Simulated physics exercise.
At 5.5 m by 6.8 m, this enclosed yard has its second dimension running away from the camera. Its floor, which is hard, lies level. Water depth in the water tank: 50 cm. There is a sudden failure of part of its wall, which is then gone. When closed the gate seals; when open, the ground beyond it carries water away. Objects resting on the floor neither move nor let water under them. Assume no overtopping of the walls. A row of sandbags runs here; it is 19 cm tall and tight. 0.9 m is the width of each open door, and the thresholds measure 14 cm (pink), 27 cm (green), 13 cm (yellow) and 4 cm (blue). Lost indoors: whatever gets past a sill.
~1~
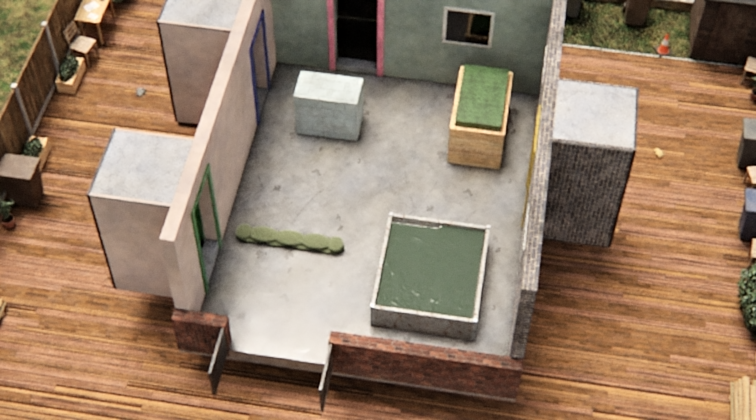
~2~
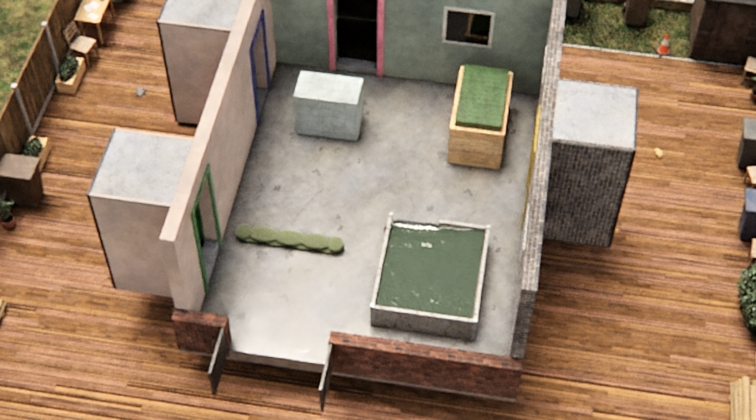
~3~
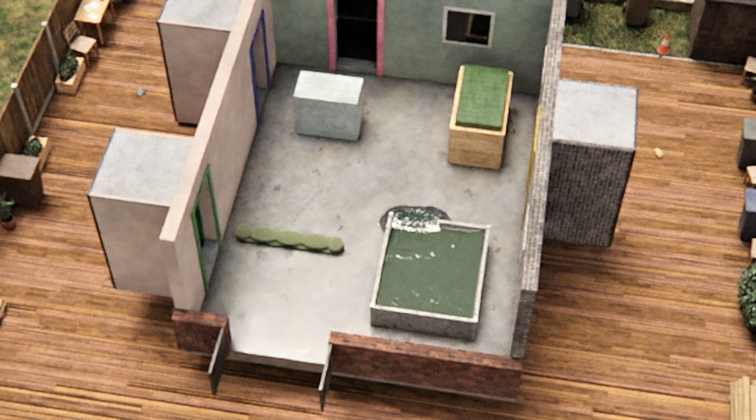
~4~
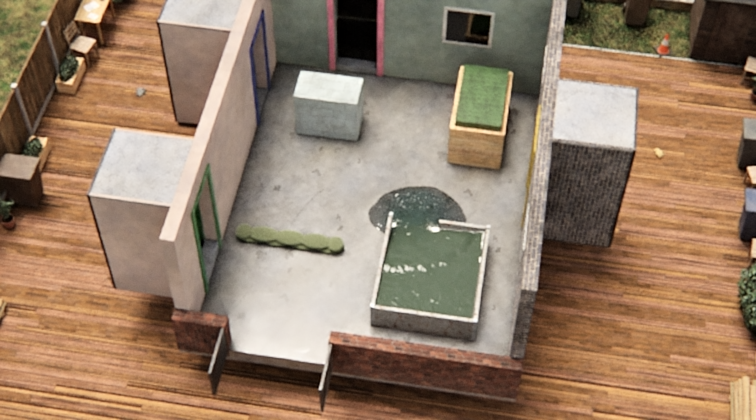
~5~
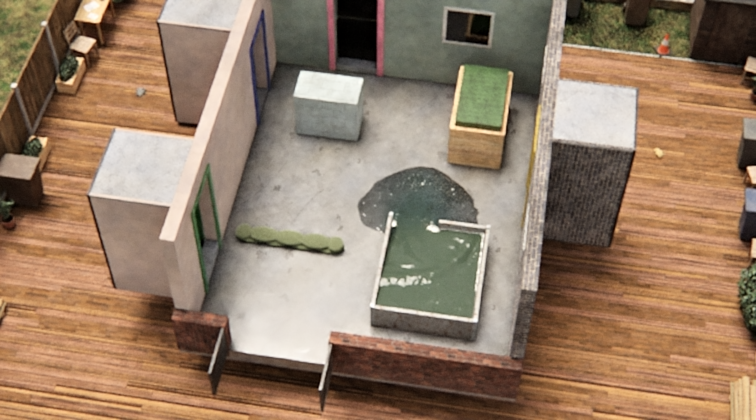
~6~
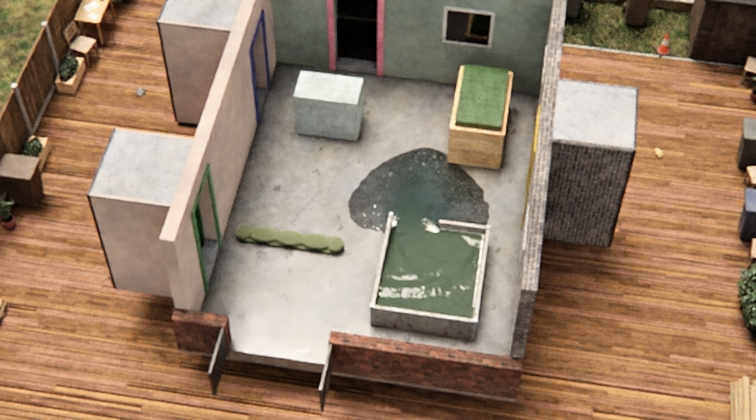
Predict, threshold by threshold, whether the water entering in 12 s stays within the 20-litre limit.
Pink door: Not over; green door: Not over; yellow door: Not over; blue door: Over.
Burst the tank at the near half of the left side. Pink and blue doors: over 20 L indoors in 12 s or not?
The pink door comes out less than that and the blue door less than that.
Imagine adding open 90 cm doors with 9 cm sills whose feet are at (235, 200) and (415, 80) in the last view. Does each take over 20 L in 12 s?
Taking them in order, the first gets too little and the second enough.
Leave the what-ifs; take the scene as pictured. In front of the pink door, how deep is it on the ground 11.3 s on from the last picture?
It's about 6.5 cm.
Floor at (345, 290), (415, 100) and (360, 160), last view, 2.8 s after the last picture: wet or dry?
Untouched, submerged, submerged.
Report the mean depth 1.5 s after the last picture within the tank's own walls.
30 cm.
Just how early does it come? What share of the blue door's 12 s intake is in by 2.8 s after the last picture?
0 per cent, roughly.
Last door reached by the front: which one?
Looks like the green door.
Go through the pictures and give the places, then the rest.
In the first frame, the water tank at (432, 268) is whole and still, 50 cm deep.
In the second frame, the front is at a hidden place, 0.5 m from the gap on the water tank's far side; 0.2 m2 of floor is under water; 50 cm left at the back of the water tank.
In the third frame, the front is at (441, 215), 0.8 m from the gap on the water tank's far side; 0.7 m2 of floor is under water; 50 cm left at the back of the water tank.
In the fourth frame, the front is at (432, 192), 1.2 m from the gap on the water tank's far side; 1.4 m2 of floor is under water; 50 cm left at the back of the water tank.
In the fifth frame, water pours out on the water tank's far side and has run 1.7 m, to (417, 170); typically 4 cm deep outside, 50 cm at the water tank's back.
In the sixth frame, water pours out on the water tank's far side and has run 2.1 m, to (421, 152); typically 4 cm deep outside, 49 cm at the water tank's back.
Then, 0.7 s after the last picture water covers 25 % of the floor and is deepest (28 cm) near (409, 231); pink door not reached, green door not reached, yellow door not reached, blue door not reached.
Then, 1.5 s after the last picture water covers 35 % of the floor and is deepest (23 cm) near (409, 231); pink door 10 cm at the sill, 0 L in, green door not reached, yellow door 6 cm at the sill, 0 L in, blue door not reached.
Then, 2.8 s after the last picture water covers 50 % of the floor and is deepest (18 cm) near (531, 100); pink door 13 cm at the sill, 2 L in, green door not reached, yellow door 8 cm at the sill, 0 L in, blue door 4 cm at the sill, 1 L in.
Then, 6.3 s after the last picture water covers 65 % of the floor and is deepest (12 cm) near (529, 112); pink door 6 cm at the sill, 3 L in, green door 1 cm at the sill, 0 L in, yellow door 7 cm at the sill, 0 L in, blue door 9 cm at the sill, 46 L in.
Then, 11.3 s after the last picture water covers 85 % of the floor and is deepest (8 cm) near (409, 91); pink door 7 cm at the sill, 3 L in, green door 2 cm at the sill, 0 L in, yellow door 3 cm at the sill, 0 L in, blue door 6 cm at the sill, 85 L in.
